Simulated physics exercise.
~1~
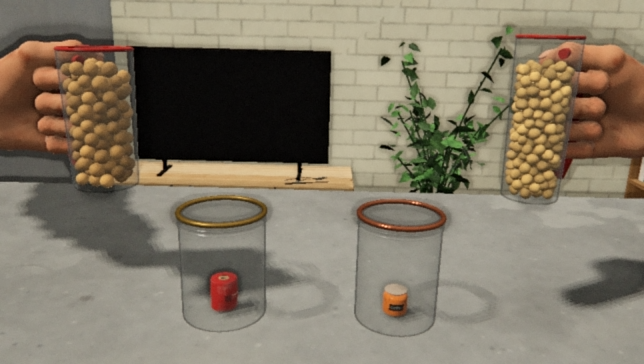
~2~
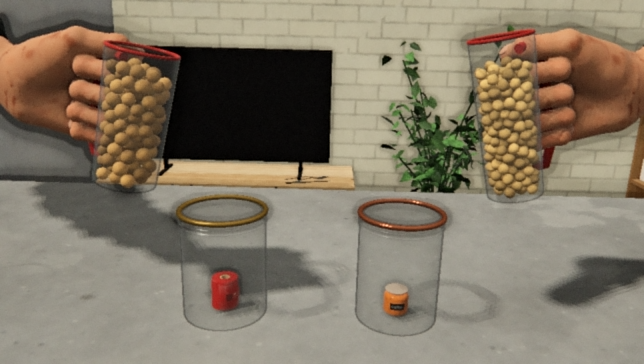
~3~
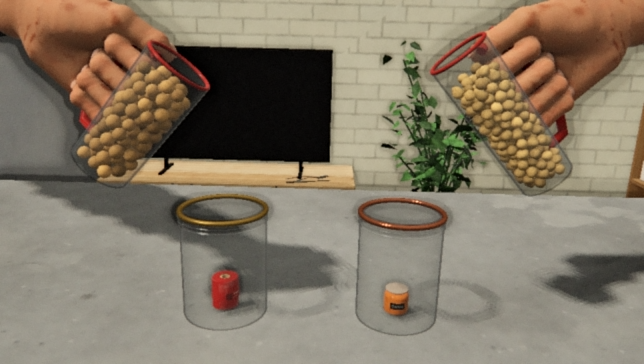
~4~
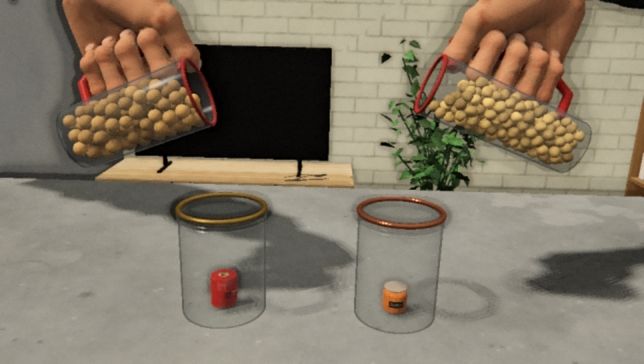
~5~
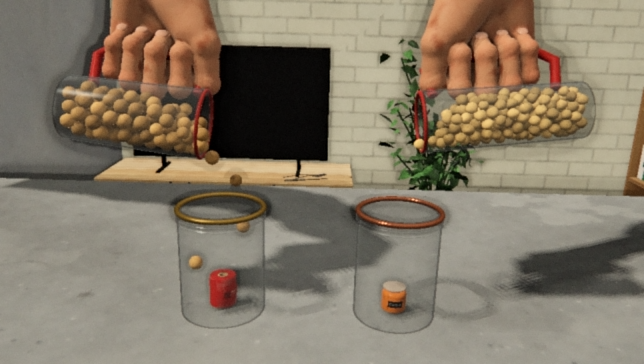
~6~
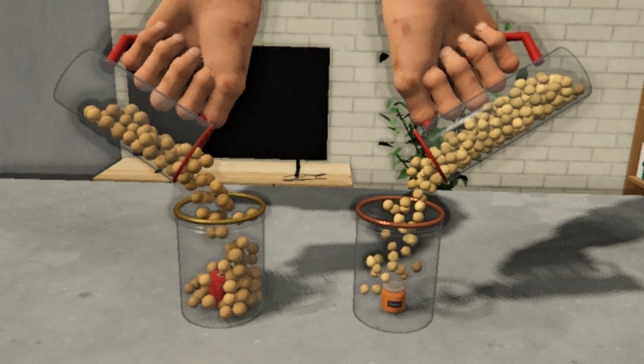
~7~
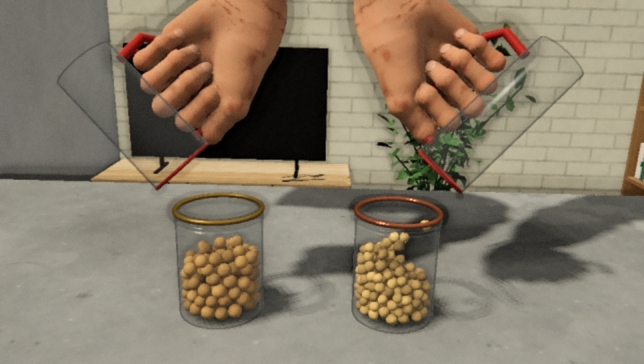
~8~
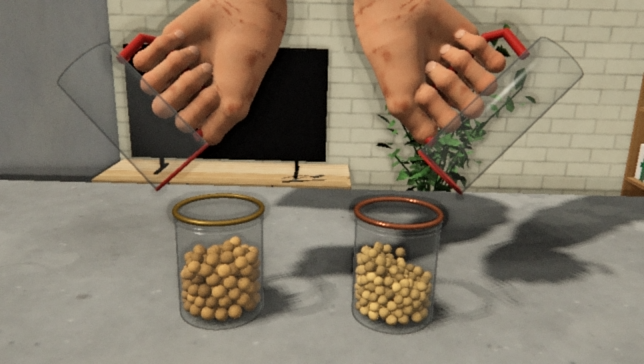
Two hands hold clear, red-rimmed cups of small tan balls above a grey tabletop, seen from the front with a dark screen, a leafy plant and a pale brick wall behind. Below stand two clear containers, the left with a yellow rim and a red object inside, the right with a red rim and an orange object. The hands tip the cups inward onto their sides, and a few balls drop into the left container first. Tilting further, both cups pour streams into the containers. Finally the cups hang emptied, and the settled balls hide both objects, with none spilled.
